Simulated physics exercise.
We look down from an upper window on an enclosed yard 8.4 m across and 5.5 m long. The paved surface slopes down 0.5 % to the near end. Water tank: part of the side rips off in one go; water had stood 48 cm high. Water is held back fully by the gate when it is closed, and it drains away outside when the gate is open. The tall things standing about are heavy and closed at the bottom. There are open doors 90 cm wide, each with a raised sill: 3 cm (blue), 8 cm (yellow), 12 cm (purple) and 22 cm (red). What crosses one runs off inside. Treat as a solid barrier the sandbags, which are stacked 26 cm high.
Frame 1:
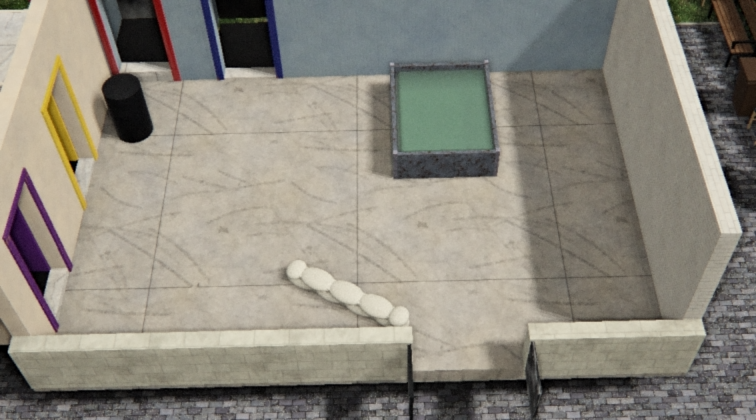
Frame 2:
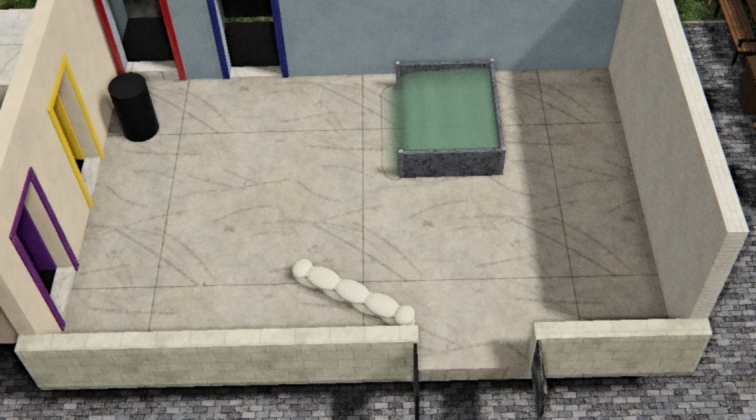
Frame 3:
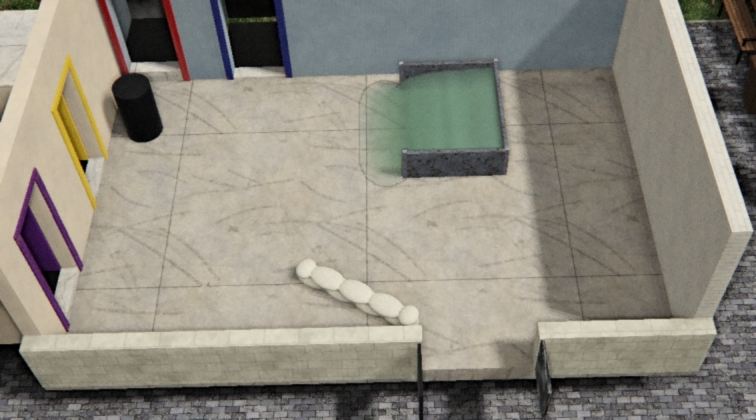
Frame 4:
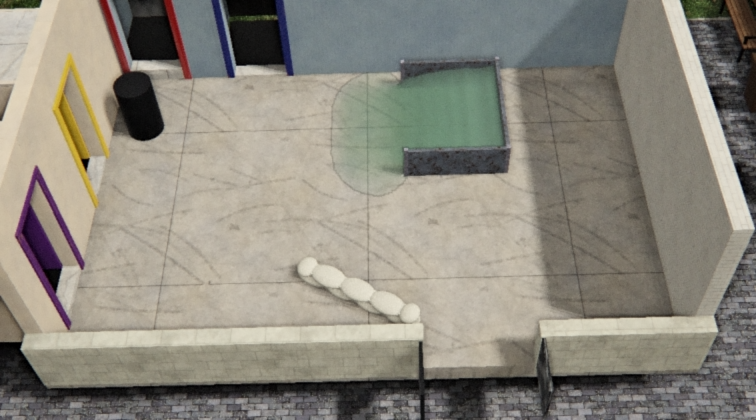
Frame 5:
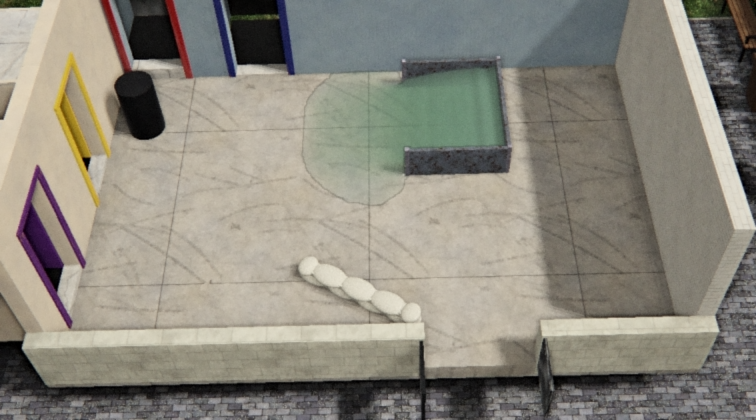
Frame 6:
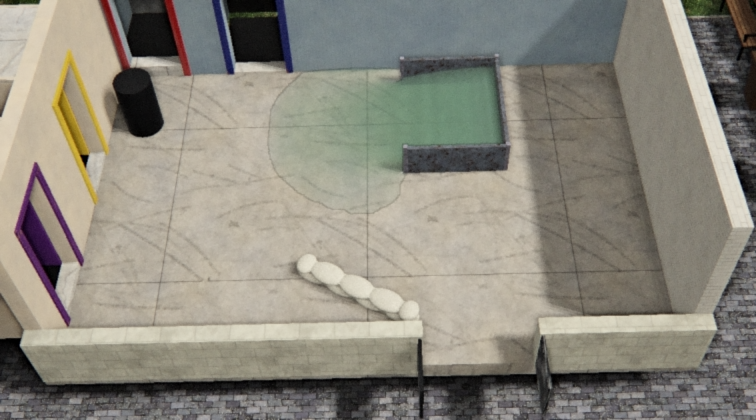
Walled paved yard from above, green water bursting from the left side of a stone-edged tank and spreading leftward across the paving.
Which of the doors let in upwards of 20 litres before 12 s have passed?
At the blue door the limit will be crossed; at the yellow door the limit will be crossed; at the purple door the limit will not be crossed; at the red door the limit will not be crossed.
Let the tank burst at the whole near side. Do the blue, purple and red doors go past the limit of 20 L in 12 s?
Then it goes blue fine, purple fine, red fine.
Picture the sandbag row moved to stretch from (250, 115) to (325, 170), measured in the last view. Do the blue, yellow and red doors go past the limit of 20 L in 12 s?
So then blue is beyond it, yellow is inside it and red is inside it.
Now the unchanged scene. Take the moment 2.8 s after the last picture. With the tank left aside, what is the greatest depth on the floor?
Max depth: About 22 centimetres.
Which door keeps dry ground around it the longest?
Purple.
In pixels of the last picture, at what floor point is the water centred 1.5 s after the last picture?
I'd put it close to (315, 133).
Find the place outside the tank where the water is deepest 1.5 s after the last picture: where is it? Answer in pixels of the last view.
In the final picture, near (124, 80).
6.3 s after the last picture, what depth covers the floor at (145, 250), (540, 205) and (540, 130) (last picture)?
Listed order: 4 / 0 / 0 cm.
Then, 0.7 s after the last picture water covers 25 % of the floor and is deepest (18 cm) near (397, 142); blue door 6 cm at the sill, 0 L in, yellow door not reached, purple door not reached, red door not reached.
Then, 1.5 s after the last picture water covers 40 % of the floor and is deepest (24 cm) near (124, 80); blue door 7 cm at the sill, 5 L in, yellow door 16 cm at the sill, 2 L in, purple door not reached, red door 7 cm at the sill, 0 L in.
Then, 2.8 s after the last picture water covers 50 % of the floor and is deepest (22 cm) near (121, 95); blue door 5 cm at the sill, 17 L in, yellow door 16 cm at the sill, 50 L in, purple door 10 cm at the sill, 0 L in, red door 19 cm at the sill, 1 L in.
Then, 6.3 s after the last picture water covers 55 % of the floor and is deepest (13 cm) near (351, 305); blue door 6 cm at the sill, 30 L in, yellow door 5 cm at the sill, 70 L in, purple door 9 cm at the sill, 0 L in, red door 4 cm at the sill, 1 L in.
Then, 11.3 s after the last picture water covers 75 % of the floor and is deepest (10 cm) near (218, 354); blue door 1 cm at the sill, 35 L in, yellow door 3 cm at the sill, 70 L in, purple door 5 cm at the sill, 0 L in, red door 1 cm at the sill, 1 L in.
